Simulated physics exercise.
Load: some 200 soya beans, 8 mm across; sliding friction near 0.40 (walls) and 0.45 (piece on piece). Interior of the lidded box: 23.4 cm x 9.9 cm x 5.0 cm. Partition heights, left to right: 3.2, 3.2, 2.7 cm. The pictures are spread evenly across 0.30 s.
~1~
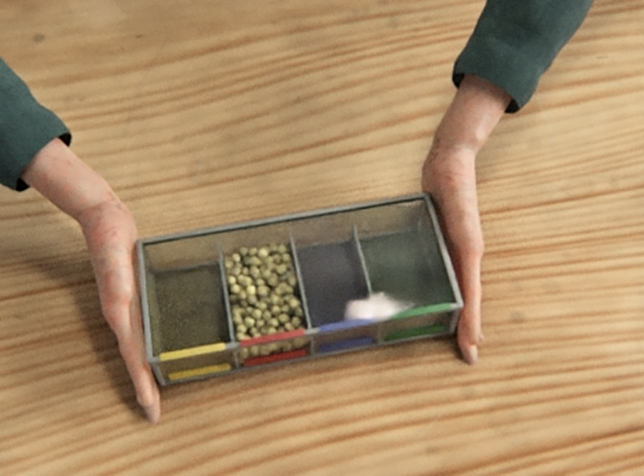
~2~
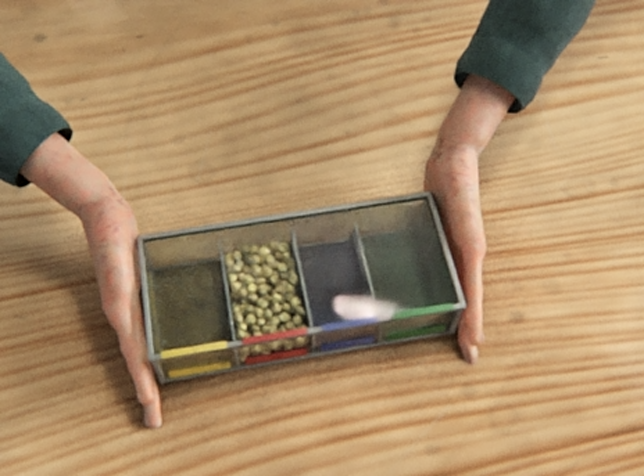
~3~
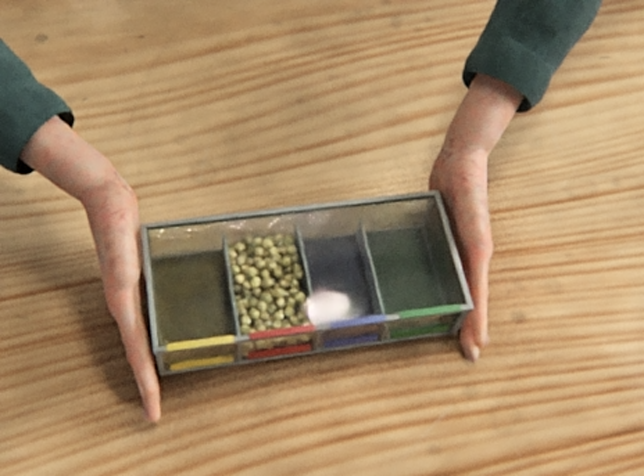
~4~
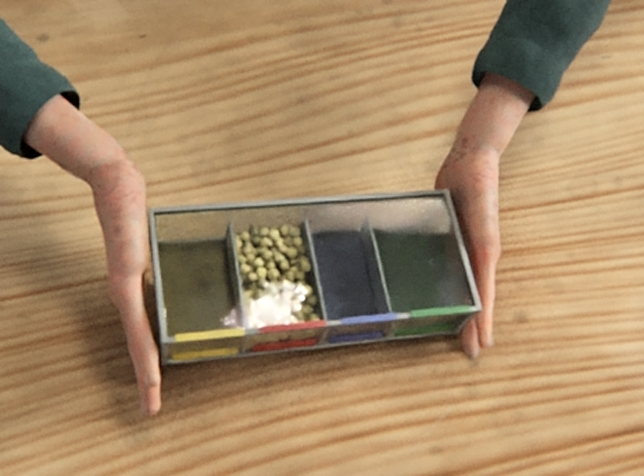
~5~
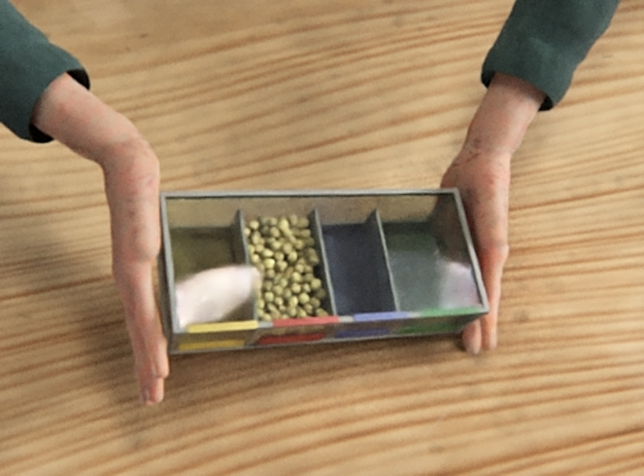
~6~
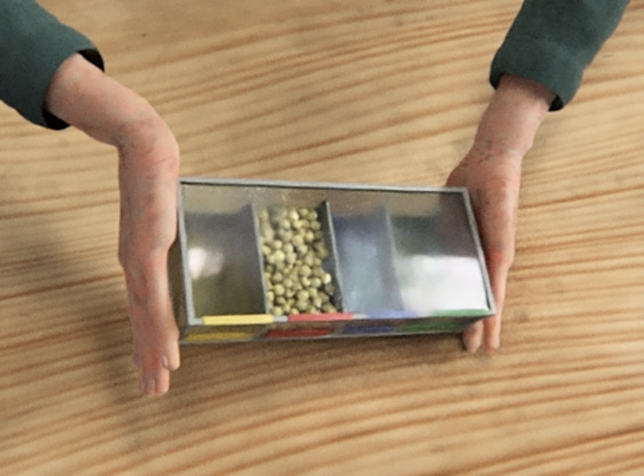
To begin with, two hands hold a lidded clear box with four compartments, soya beans filling the one marked red, above a wooden table. The hands gradually tilt the box, its left end rising and its right end lowering, while pale reflections shift across the lid and the beans stay in their compartment.
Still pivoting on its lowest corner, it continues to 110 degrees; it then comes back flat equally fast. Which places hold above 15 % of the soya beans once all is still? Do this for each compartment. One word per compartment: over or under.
Red compartment over, blue compartment under, green compartment over, yellow compartment under.
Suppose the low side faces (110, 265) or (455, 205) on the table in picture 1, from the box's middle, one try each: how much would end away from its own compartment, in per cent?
I'd put it at roughly 50 per cent for the first tilt and roughly 55 per cent for the second.
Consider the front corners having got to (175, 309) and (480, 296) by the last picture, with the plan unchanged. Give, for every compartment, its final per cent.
Final shares, in per cent - red: 40, blue: 5, green: 60, yellow: 0.
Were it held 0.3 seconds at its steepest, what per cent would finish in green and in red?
Result - green: 45 %, red: 45 %.
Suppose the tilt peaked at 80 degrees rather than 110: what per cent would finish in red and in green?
Shares after the change: Red 75, green 20, per cent.
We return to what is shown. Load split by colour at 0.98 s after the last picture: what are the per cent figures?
Shares - red: 60; blue: 5; green: 35; yellow: 0.
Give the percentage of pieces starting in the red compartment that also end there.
Some 50 percent.
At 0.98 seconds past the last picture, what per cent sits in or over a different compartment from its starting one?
At that moment it's some 40 per cent.
Then, 0.98 s after the last picture, tilt 109 degrees; red 60 %, blue 5 %, green 35 %.
Then, 1.63 s after the last picture, tilt 48 degrees; red 55 %, green 45 %.
Then, 2.33 s after the last picture, tilt 0 degrees; red 50 %, blue 5 %, green 45 %.
In the end, red 50 %, blue 5 %, green 45 %, yellow 0 %.
